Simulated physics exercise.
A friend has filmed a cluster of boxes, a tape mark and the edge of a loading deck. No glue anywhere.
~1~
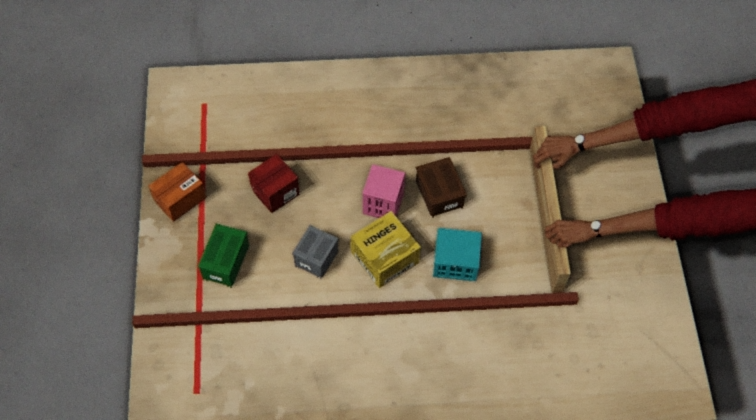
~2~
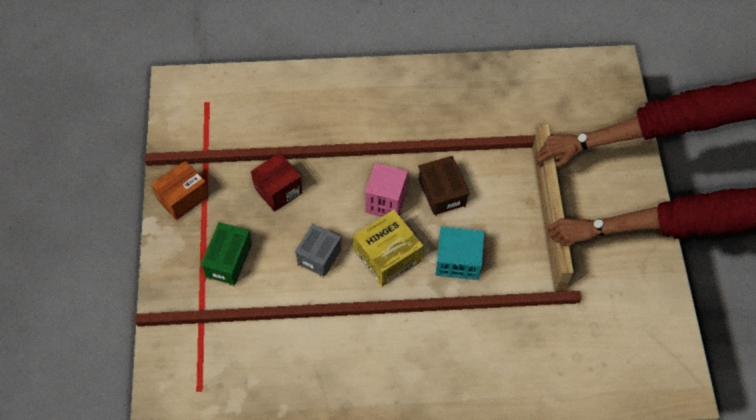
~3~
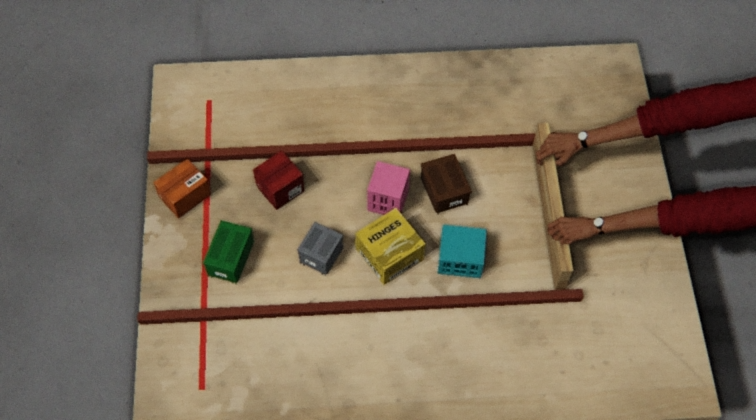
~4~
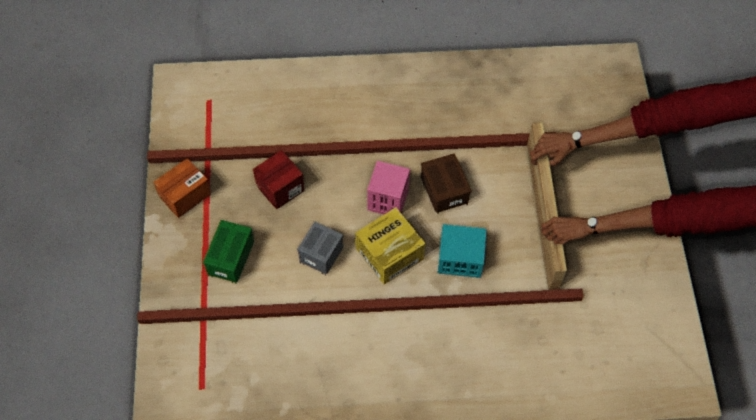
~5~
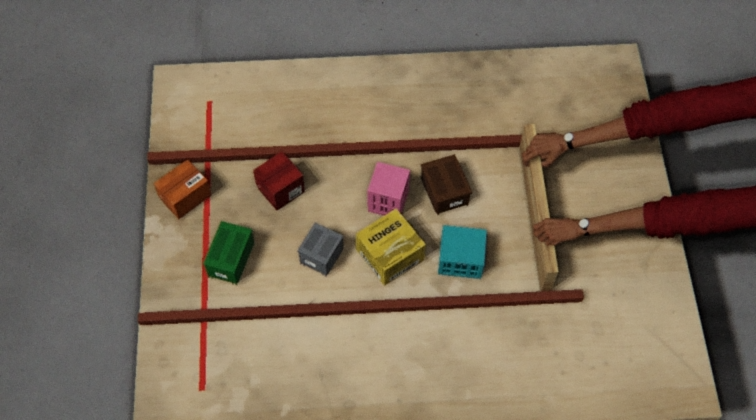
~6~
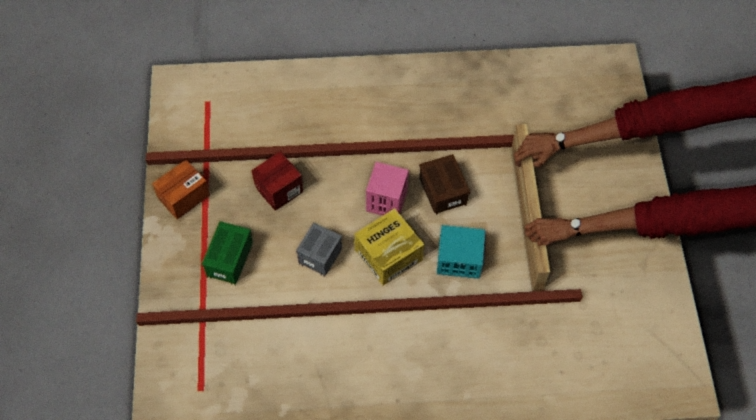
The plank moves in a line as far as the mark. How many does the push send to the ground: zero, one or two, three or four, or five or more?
Here the number that fall off is three or four.
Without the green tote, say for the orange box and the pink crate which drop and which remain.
The orange box comes down, the pink crate holds on.
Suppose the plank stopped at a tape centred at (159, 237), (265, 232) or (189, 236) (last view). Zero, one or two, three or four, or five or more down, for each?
Taking them in turn, five or over; one to two; 5 or more.
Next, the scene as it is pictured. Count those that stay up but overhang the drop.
Overhanging: 2.
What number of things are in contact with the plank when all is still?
It touches 2.
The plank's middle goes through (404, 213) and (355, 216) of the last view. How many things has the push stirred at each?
5 and 7.
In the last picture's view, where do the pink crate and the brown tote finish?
First (148, 207), then (186, 195).
A little later, none off yet; orange box at rest near (182, 190); green tote at rest near (228, 253); red parcel at rest near (278, 181).
Next, none off yet; orange box at rest near (182, 190); green tote shifted a little near (203, 255); red parcel shifted a little near (265, 174).
Later still, none off yet; orange box shifted a little near (168, 192); green tote tilted well over near (115, 266); red parcel shifted well along near (209, 169).
When it is over, the number that fall off is three or four; down, yellow box, grey tote, green tote and orange box.
